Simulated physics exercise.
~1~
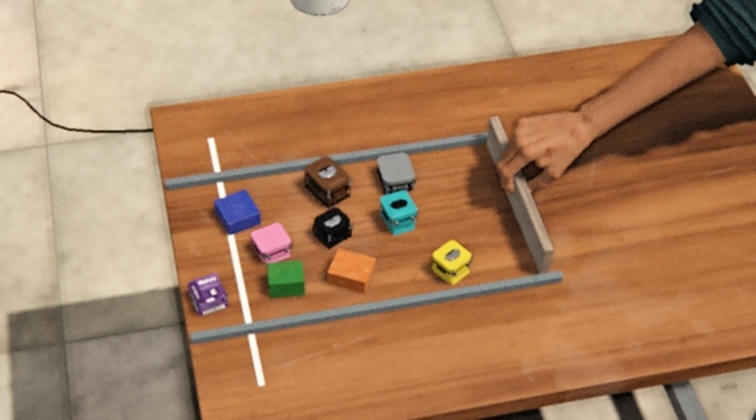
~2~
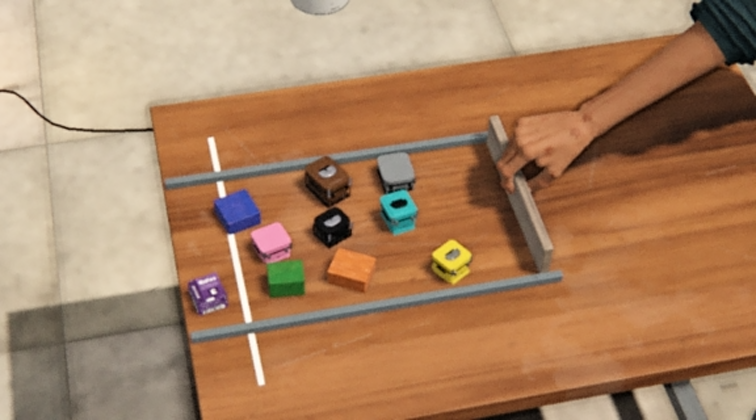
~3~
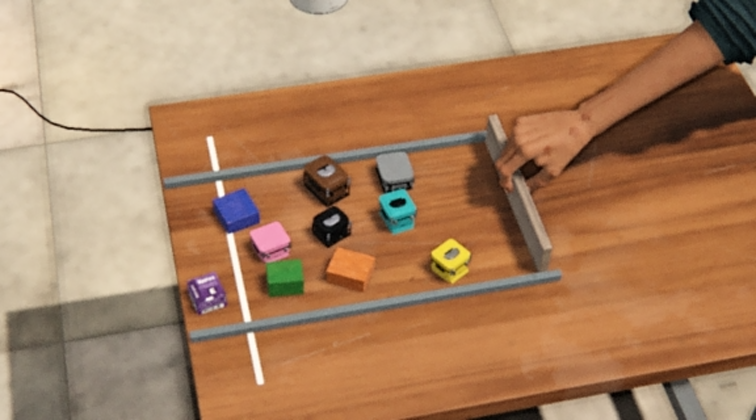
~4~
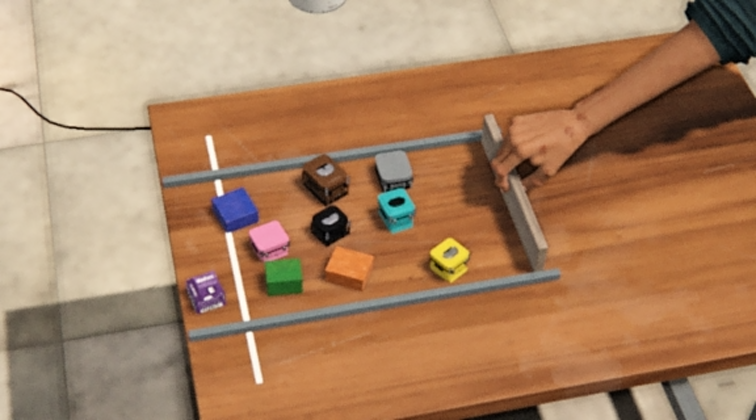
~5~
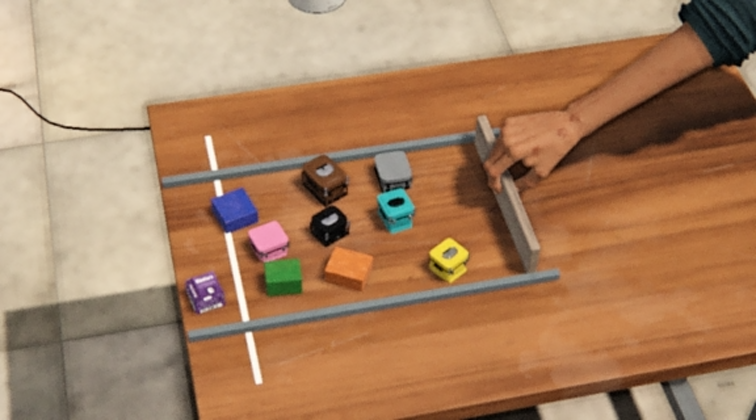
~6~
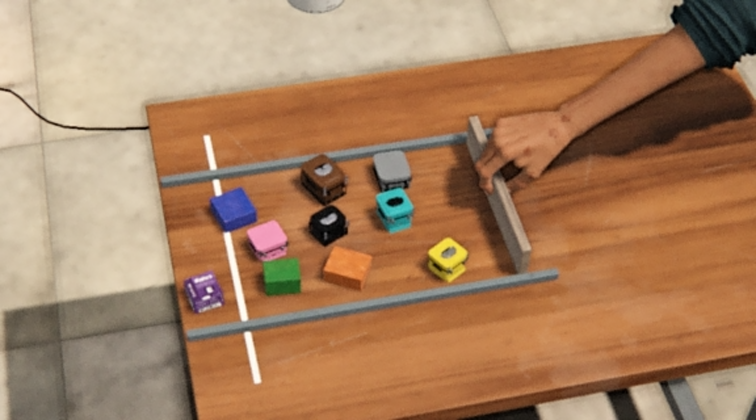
On a wooden table between two grey rails, small colourful boxes and blocks sit scattered near a white tape line while a person's hand holds a board upright, then slides it slightly left; the scattered objects stay in place.
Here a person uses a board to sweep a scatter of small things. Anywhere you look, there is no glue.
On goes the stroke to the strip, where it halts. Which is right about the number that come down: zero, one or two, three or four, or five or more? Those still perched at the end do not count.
I expect that three pieces or four will leave the table.
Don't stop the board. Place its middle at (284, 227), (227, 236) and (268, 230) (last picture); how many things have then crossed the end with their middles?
The numbers past the end are 1, 3 and 1.
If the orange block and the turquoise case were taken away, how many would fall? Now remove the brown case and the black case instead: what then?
The answer is 2 and then 2.
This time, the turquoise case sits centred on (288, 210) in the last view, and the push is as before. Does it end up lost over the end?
The turquoise case would be still up.
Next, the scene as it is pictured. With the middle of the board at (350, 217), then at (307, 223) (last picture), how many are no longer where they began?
So 7, and at the other place 10.
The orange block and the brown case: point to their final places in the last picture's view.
Looks like one lands around (191, 304), and the other around (173, 199).
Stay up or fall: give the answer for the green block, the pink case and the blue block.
The green block tumbles off; the pink case does not fall; the blue block is lost.
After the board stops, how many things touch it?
3 in contact.
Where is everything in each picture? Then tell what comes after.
In the first picture, purple box (208, 295); blue block (237, 212); pink case (271, 245); board (518, 194); tape (234, 252).
In the second picture, blue block (237, 212); grey case (396, 174).
In the third picture, pink case (270, 244); orange block (351, 270).
In the fourth picture, purple box (206, 292); board (513, 192).
In the fifth picture, blue block (235, 211); yellow case (448, 261).
In the sixth picture, purple box (204, 292); blue block (233, 210); pink case (267, 242); board (497, 194); tape (230, 249).
Soon after, none off yet; purple box at rest near (204, 292); blue block at rest near (233, 210); pink case at rest near (267, 242).
After that, none off yet; purple box at rest near (202, 292); blue block moving near (226, 212); pink case displaced about its own width near (241, 248).
In the end, the number that fall off is three or four; gone, green block, blue block and purple box.
